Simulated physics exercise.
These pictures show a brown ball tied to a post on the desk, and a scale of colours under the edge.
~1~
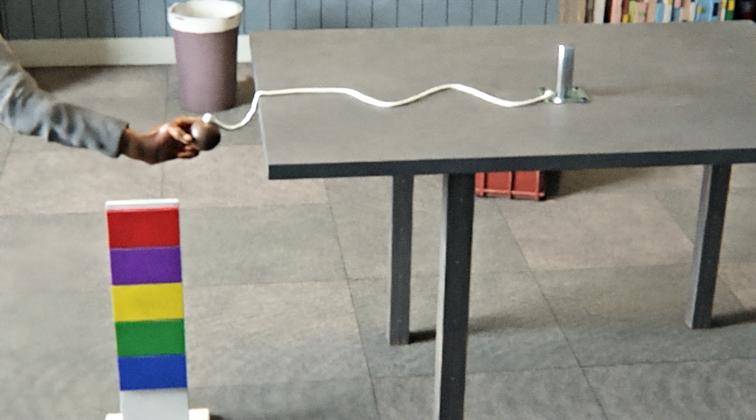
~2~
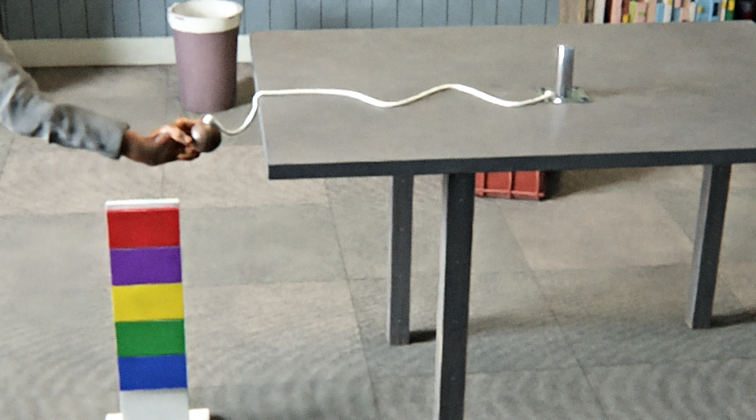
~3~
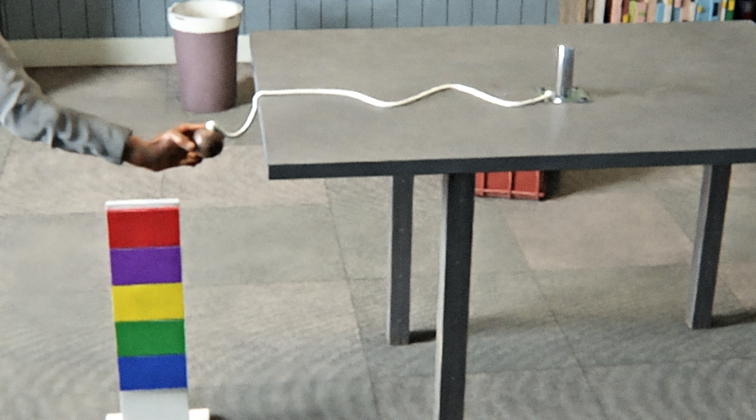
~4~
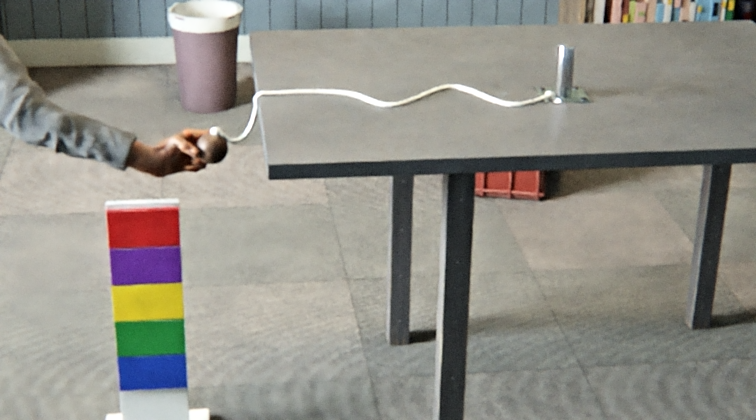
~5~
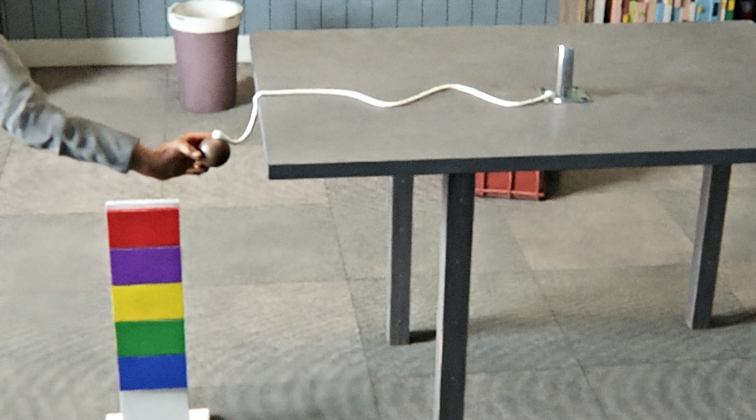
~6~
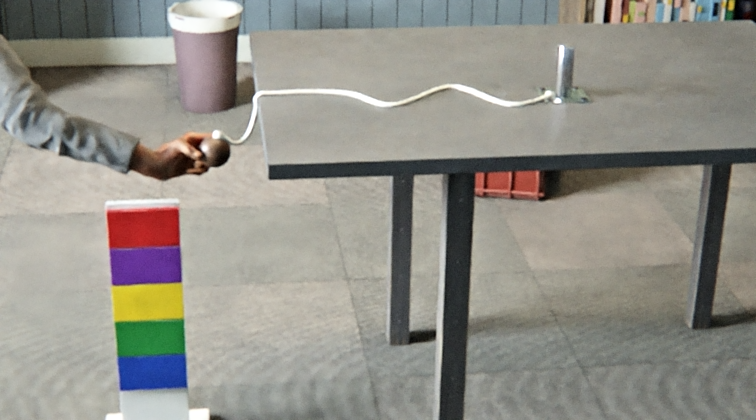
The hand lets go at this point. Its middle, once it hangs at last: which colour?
Colour: Purple.
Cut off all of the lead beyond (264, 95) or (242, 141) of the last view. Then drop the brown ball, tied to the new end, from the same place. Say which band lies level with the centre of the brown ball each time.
Per try - 1: Above them all; 2: Red.
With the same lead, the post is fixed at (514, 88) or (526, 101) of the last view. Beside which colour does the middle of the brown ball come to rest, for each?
Going case by case, it's yellow and then yellow.
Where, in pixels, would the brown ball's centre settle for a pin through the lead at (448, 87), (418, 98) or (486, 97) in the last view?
Approximately (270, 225), (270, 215) and (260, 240), respectively.
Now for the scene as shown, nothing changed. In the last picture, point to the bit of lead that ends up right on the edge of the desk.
You'll find it close to (328, 92).
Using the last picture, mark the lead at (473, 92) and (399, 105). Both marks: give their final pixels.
End positions: About (444, 96) and about (340, 97).
Soon after, ball near (267, 244); level with purple.
Then, ball near (238, 256); level with purple.
At rest, ball near (254, 257); level with purple. Its middle rests at the purple band.
